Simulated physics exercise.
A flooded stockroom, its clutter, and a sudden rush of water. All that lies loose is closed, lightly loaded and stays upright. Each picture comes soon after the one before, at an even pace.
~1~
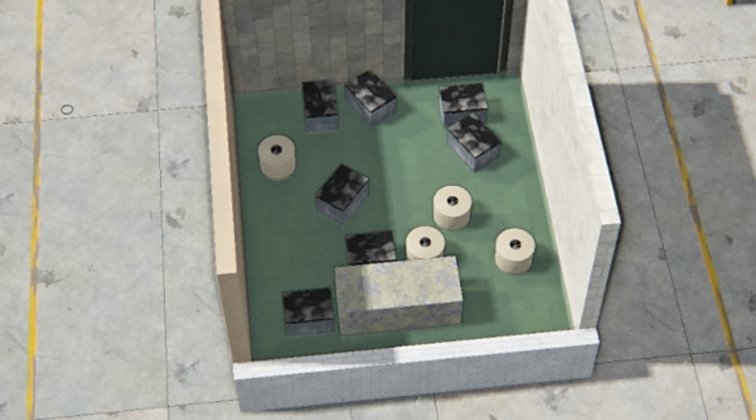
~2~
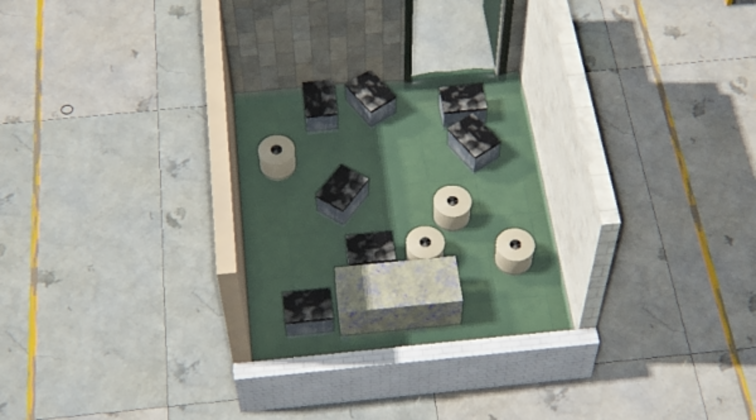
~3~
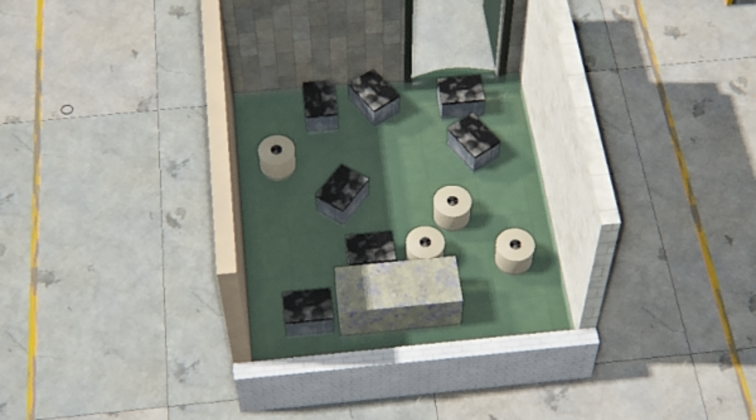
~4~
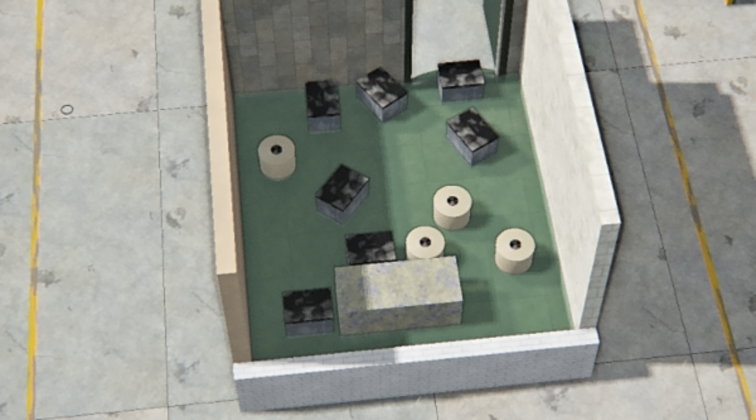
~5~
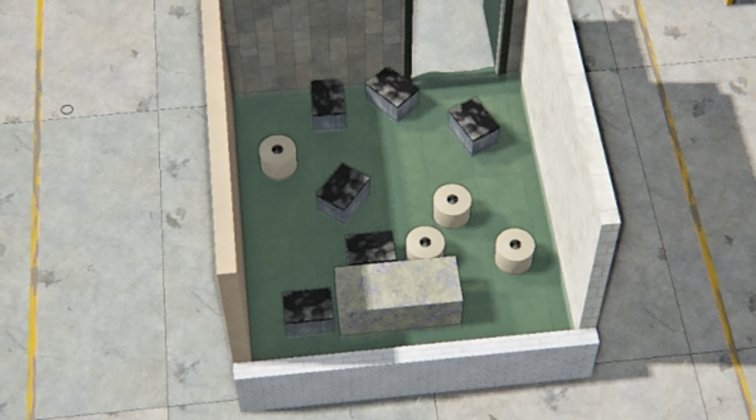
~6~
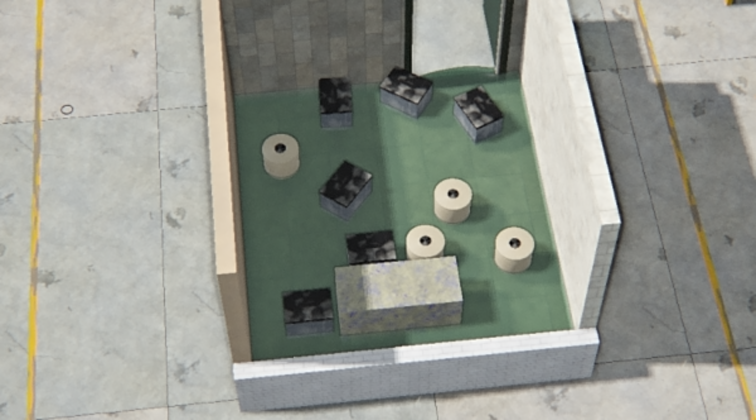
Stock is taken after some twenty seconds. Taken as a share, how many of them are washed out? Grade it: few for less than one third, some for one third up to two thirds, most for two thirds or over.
Grade: Most.
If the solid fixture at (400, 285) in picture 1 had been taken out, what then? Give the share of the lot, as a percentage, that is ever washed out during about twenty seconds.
Close to 90 percent, I'd say.
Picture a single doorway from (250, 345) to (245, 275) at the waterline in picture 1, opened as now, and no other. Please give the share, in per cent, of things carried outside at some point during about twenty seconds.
Result: 50 per cent.
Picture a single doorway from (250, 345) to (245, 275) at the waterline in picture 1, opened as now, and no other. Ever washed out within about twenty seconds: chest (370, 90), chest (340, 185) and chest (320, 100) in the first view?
Going through them in sequence: Trapped, then gets out, then trapped.
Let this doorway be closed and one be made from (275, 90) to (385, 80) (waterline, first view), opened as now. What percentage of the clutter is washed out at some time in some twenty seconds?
70 per cent.
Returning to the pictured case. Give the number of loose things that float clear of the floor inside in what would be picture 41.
You get 4.
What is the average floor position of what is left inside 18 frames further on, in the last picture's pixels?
(410, 188).
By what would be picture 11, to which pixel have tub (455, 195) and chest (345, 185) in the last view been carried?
First object around (463, 160); second object around (366, 161).
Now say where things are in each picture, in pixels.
A chest at (474, 135) floats; a chest at (370, 90) floats; 0 of 11 have shifted, in the first frame.
A chest at (474, 135) floats; a chest at (371, 90) floats; 0 of 11 have shifted, in the second frame.
A chest at (474, 135) floats; a chest at (374, 89) floats, close to its start; 2 of 11 have shifted, in the third frame.
A chest at (473, 129), afloat, close to its start; a chest at (382, 86) floats, close to its start; 3 of 11 have shifted, in the fourth frame.
A chest at (474, 118) floats, close to its start; a chest at (392, 86) floats, close to its start; 4 of 11 have shifted, in the fifth frame.
A chest at (479, 107) floats, a stride from its start; a chest at (406, 84), afloat, a stride from its start; 7 of 11 have shifted, in the sixth frame.
A moment on, 3 of 11 are out; 8 afloat.
Next, 4 of 11 are out; 7 afloat.
Later, 7 of 11 are out; 4 afloat.
In the end, 9 of 11 are out; 2 afloat.
